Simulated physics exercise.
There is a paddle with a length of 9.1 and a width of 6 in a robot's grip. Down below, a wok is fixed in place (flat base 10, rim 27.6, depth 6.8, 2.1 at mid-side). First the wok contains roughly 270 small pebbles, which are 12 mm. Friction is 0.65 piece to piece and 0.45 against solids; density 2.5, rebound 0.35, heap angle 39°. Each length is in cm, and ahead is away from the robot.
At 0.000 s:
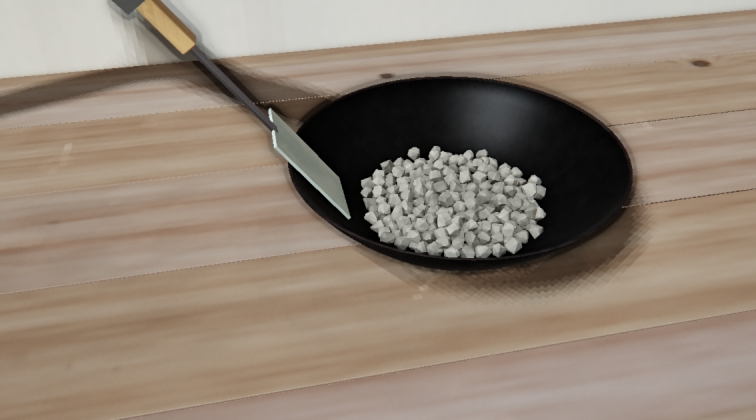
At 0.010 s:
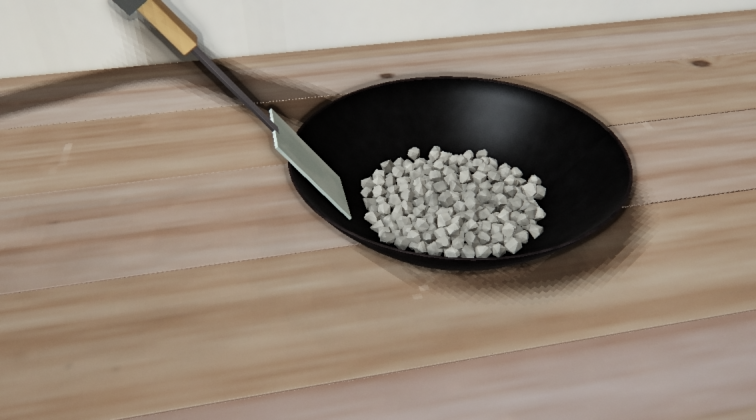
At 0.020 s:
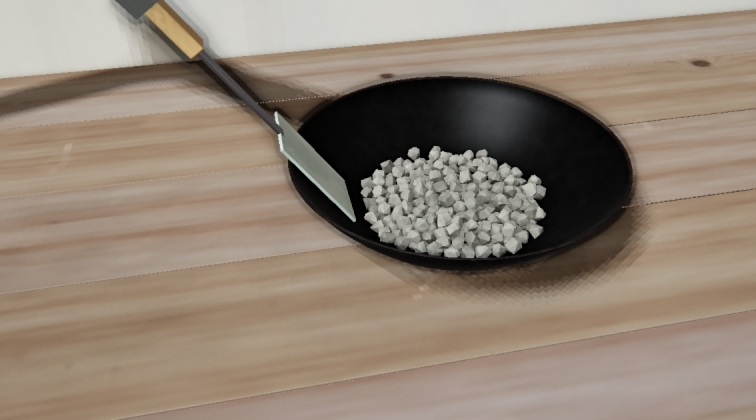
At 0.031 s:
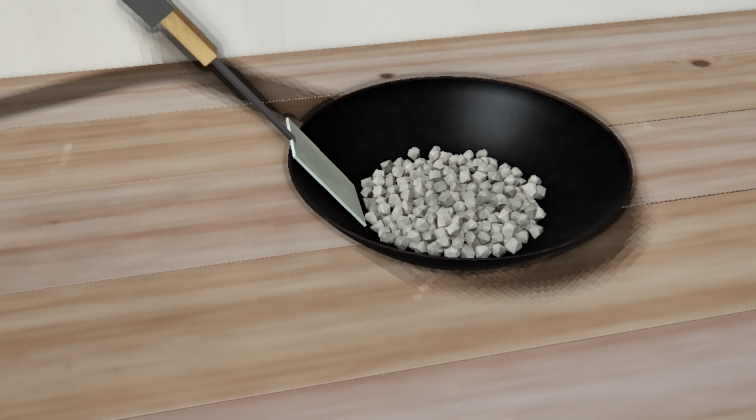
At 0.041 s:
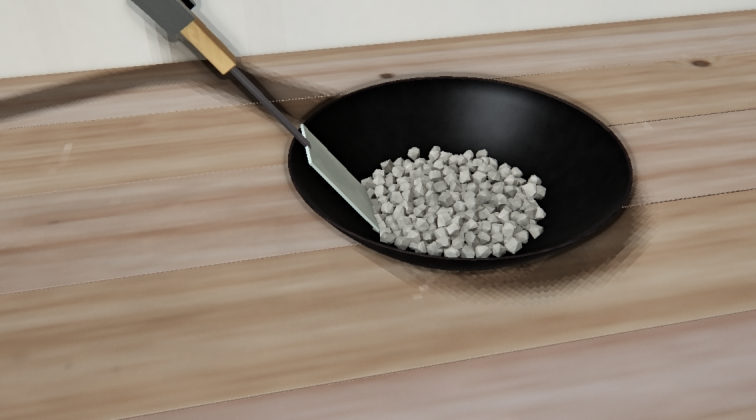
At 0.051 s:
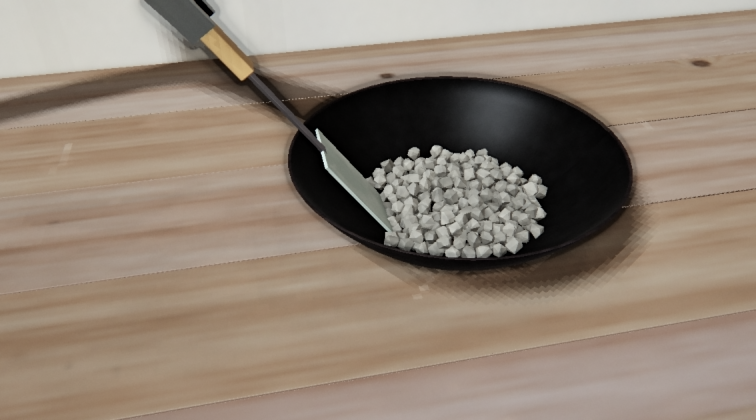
The video shows a black wok of small pale pebbles on a wooden surface as a paddle, its blade slanting inside the left rim, moves slowly right and presses into the pile's left edge, nudging a few pebbles.
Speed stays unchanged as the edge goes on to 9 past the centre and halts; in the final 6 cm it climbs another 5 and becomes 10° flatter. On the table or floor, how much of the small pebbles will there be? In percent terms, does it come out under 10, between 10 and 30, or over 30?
It comes out between 10 and 30 %.
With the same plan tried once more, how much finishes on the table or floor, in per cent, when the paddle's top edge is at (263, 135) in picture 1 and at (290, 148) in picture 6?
It comes to something like 10 %, give or take.
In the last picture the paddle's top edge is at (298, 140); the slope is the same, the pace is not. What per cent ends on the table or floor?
Some 15 percent.
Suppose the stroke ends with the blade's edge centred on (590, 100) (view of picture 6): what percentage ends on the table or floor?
About 40 per cent.
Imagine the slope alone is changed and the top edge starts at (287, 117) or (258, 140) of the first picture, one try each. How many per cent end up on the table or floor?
About 20% and 20%.
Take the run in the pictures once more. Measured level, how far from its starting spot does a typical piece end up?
The figure is about 5 cm.
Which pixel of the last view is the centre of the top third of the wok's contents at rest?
The centre sits close to (546, 177).
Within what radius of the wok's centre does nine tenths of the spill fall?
Some 55 cm from the centre.
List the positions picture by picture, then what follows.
Paddle top edge at (272, 127), sloping 55°; upper third of the load around (455, 192), from x 365 to 540, top at y 150; 269 in the wok, in the first picture.
Paddle top edge at (273, 127), sloping 55°; upper third of the load around (455, 192), from x 365 to 540, top at y 150, in the second picture.
Paddle top edge at (279, 130), sloping 55°; upper third of the load around (455, 192), from x 365 to 540, top at y 150, in the third picture.
Paddle top edge at (290, 136), sloping 55°; upper third of the load around (455, 192), from x 365 to 540, top at y 150, in the fourth picture.
Paddle top edge at (306, 143), sloping 55°; upper third of the load around (455, 192), from x 370 to 540, top at y 150, in the fifth picture.
Paddle top edge at (321, 148), sloping 55°; upper third of the load around (453, 192), from x 370 to 540, top at y 150; 269 in the wok, in the sixth picture.
After 0.09 s, sloping 55°, highest piece 7 above the table; 269 in the wok.
After 0.14 s, sloping 53°, highest piece 11 above the table; 263 in the wok, 6 on the blade or in flight.
After 0.36 s, sloping 45°, highest piece 21 above the table; 221 in the wok, 26 on the table or floor, 22 on the blade or in flight.
After 1.41 s, sloping 45°, highest piece 8 above the table; 221 in the wok, 48 on the table or floor.
At rest, 221 in the wok, 48 on the table or floor. That is 18 % on the table or floor.
